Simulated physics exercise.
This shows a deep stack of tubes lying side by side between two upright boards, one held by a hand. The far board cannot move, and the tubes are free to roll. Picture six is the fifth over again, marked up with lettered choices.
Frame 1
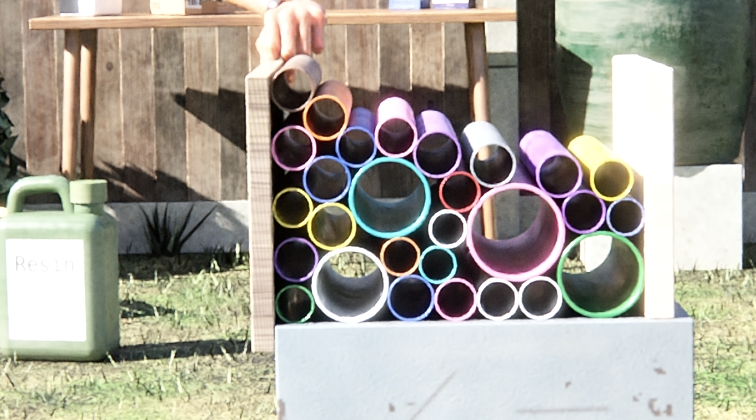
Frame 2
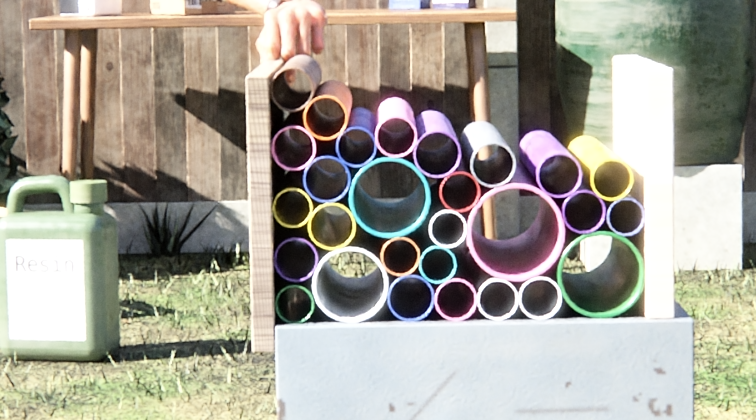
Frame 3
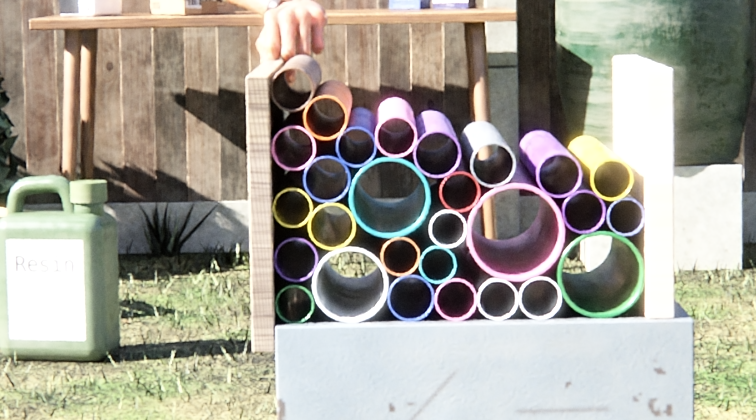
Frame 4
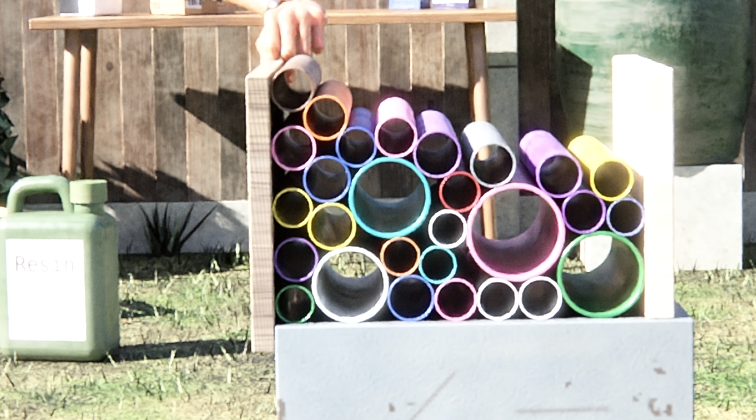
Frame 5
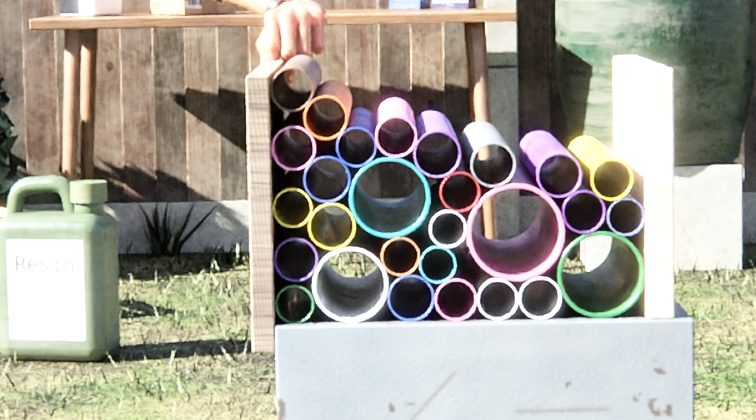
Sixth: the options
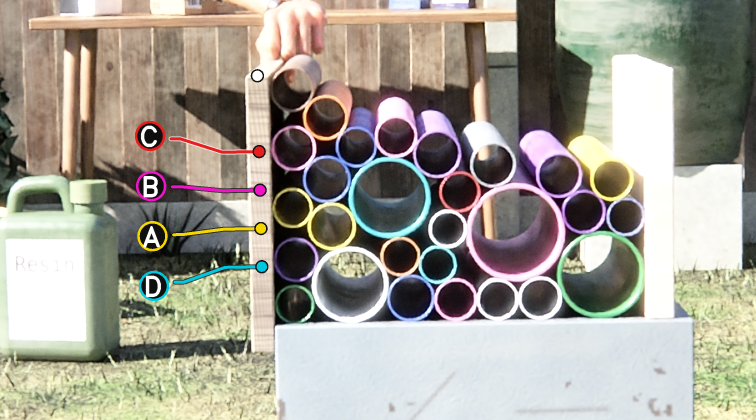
A hand rests on top of the left upright board and stays still, while a stack of colourful tubes of different sizes lies motionless between it and a pale board on the right, beside a green jug on grass.
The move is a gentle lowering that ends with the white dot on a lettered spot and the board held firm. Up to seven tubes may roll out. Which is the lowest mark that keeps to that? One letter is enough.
Lower it to D and no more.
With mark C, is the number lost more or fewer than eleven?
It loses fewer than eleven.
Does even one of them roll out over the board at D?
Yes.
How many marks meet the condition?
The number is four.
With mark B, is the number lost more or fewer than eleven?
It loses fewer than eleven.
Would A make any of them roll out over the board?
Yes.
On the marked copy, A at (261, 229); B at (260, 190); C at (259, 152); D at (262, 267); the white dot at (257, 76).
Following D. Soon after the start, top of the board (271, 161).
Later, top of the board (273, 257).
In the end, top of the board (273, 265), five out over the board.
As for the rest, A two out over the board; B two out over the board; C none out over the board.
